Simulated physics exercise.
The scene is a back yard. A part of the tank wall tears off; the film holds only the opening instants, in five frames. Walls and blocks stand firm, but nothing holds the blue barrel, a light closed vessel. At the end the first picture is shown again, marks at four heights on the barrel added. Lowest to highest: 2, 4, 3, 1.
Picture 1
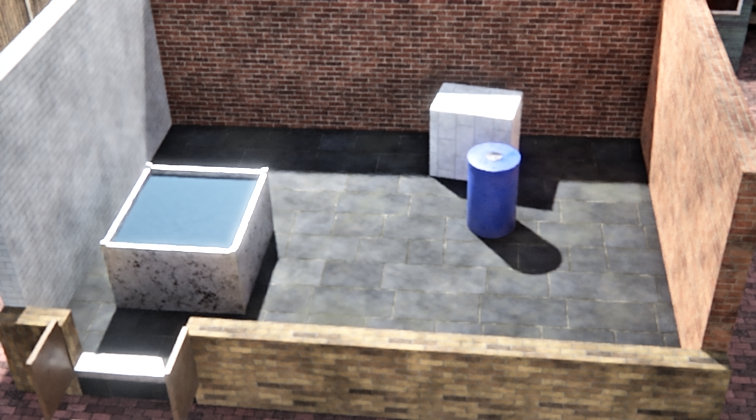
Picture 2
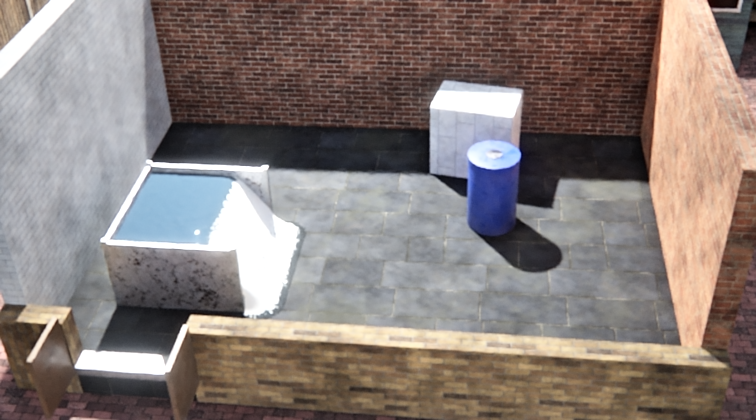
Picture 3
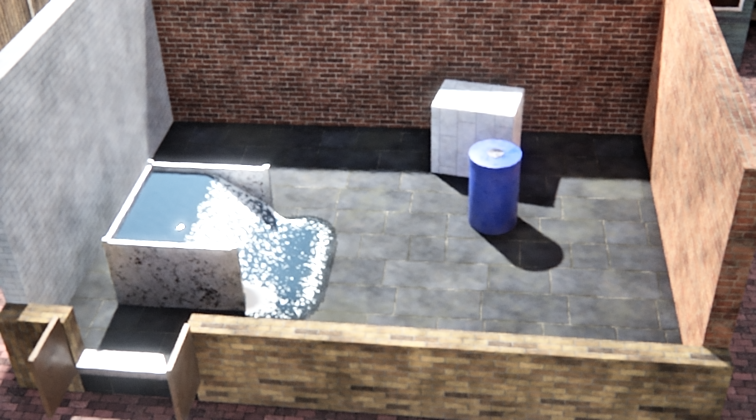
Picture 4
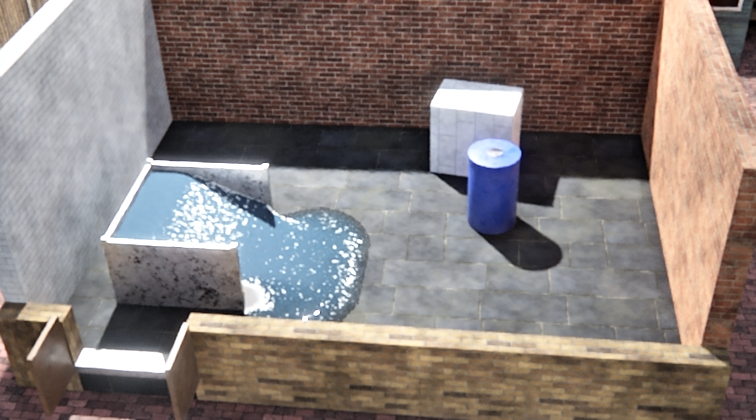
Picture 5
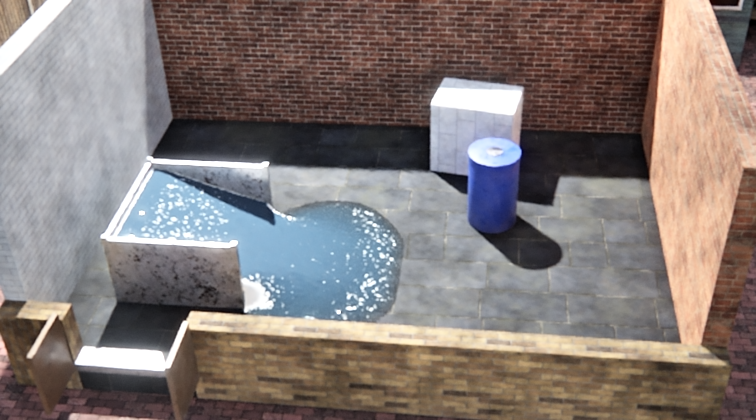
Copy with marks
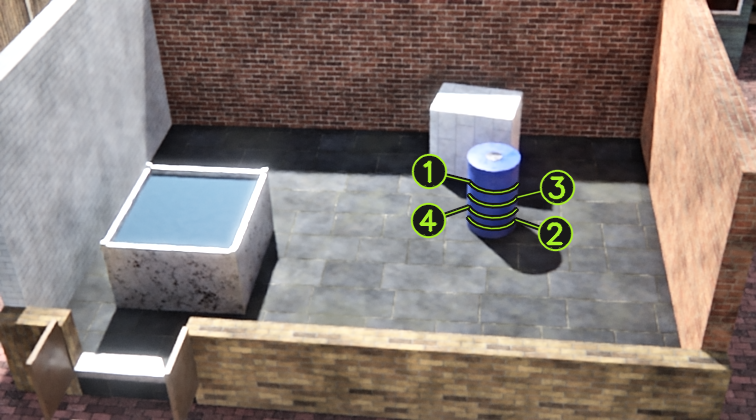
Walled back yard with a full stone tank opening on its right side, water pouring out and spreading right across the paving.
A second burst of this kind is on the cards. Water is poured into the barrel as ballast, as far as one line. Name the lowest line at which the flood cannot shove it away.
Take 4.
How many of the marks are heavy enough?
Three of them.
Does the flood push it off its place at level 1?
No.
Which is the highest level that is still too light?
2 it is.
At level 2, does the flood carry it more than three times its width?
No.
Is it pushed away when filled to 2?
Yes.
On the marked copy, 1 at (493, 192); 2 at (491, 228); 3 at (492, 205); 4 at (492, 217); from the bottom up 2, 4, 3, 1.
For level 1, it does not move.
For level 2, it is pushed about its own width away.
For level 3, it does not move.
For level 4, it does not move.
